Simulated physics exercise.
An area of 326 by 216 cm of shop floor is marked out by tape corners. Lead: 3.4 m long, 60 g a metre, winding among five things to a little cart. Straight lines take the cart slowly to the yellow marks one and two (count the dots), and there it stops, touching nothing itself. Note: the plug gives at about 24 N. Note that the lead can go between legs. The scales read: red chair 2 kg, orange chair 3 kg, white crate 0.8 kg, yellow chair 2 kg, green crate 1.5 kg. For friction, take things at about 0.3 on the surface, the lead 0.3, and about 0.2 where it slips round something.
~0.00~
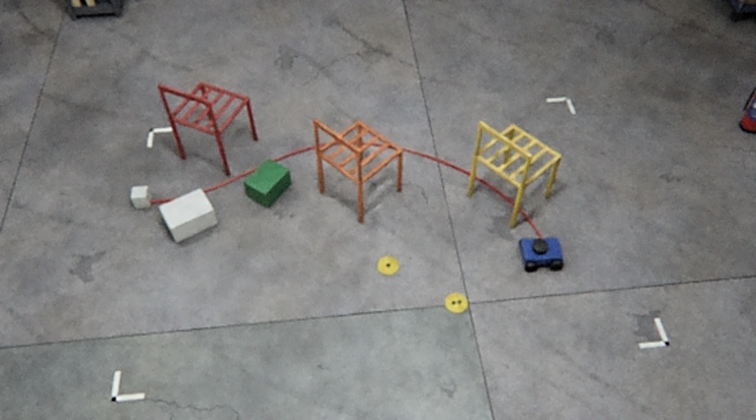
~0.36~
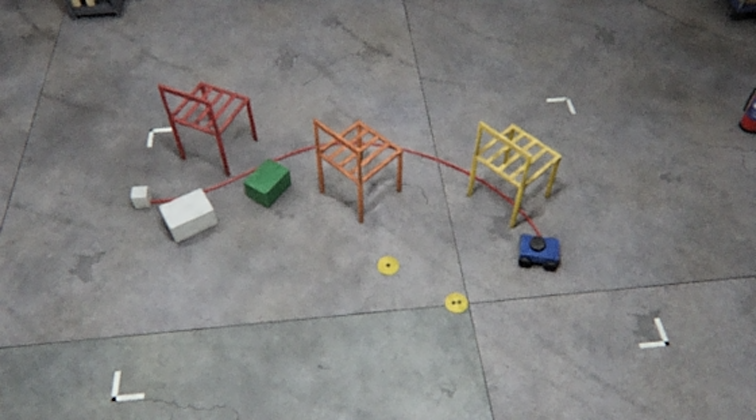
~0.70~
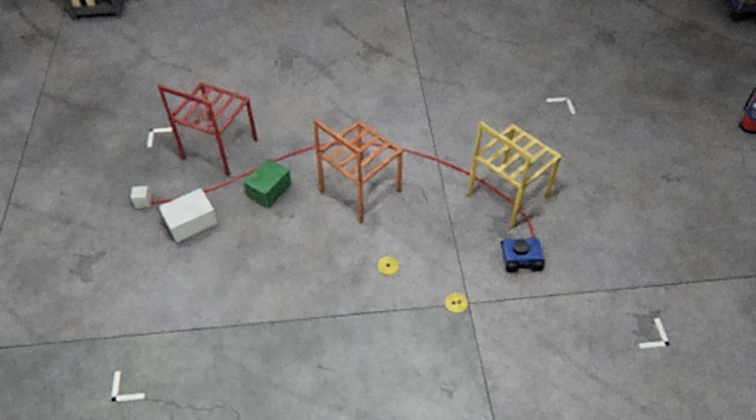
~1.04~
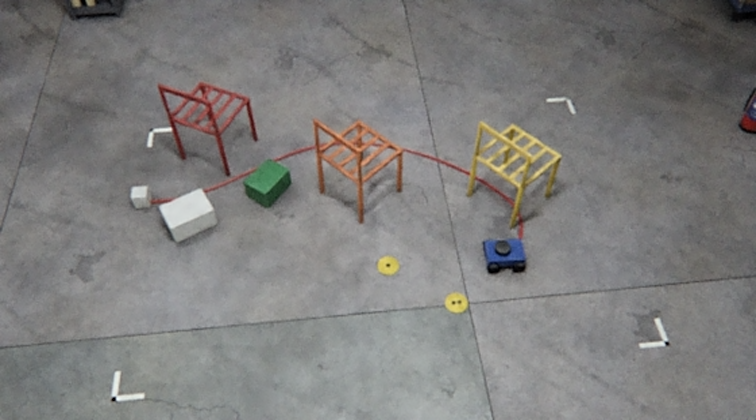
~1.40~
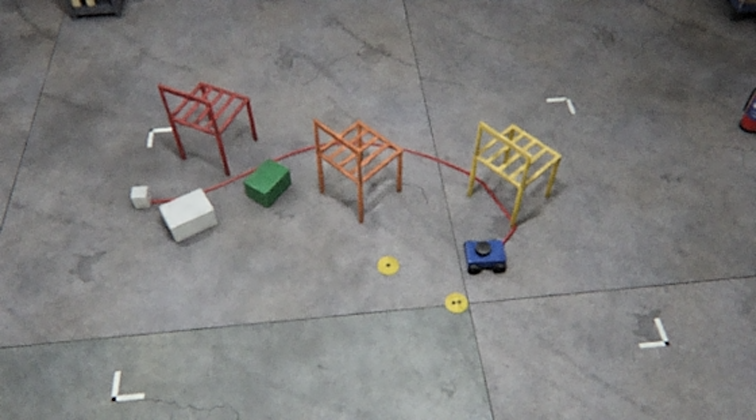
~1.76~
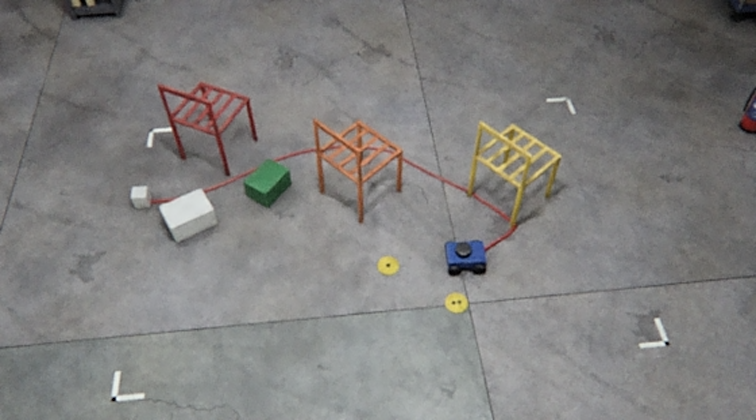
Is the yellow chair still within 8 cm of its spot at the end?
No.
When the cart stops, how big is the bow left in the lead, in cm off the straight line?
At the end the lead strays roughly 90 cm from the straight line.
At 2.6 s, cart at (431, 262), lead slack at the fixed end; yellow chair 3 cm off its start.
At 3.4 s, cart at (392, 267), lead slack at the fixed end; yellow chair 14 cm off its start.
At 4.2 s, cart at (429, 286), lead slack at the fixed end; yellow chair 14 cm off its start at (497, 156).
At 5.0 s, cart at (456, 301), lead slack at the fixed end; yellow chair 14 cm off its start.
At 5.4 s, cart at (457, 301), lead slack at the fixed end; yellow chair 14 cm off its start at (497, 156).
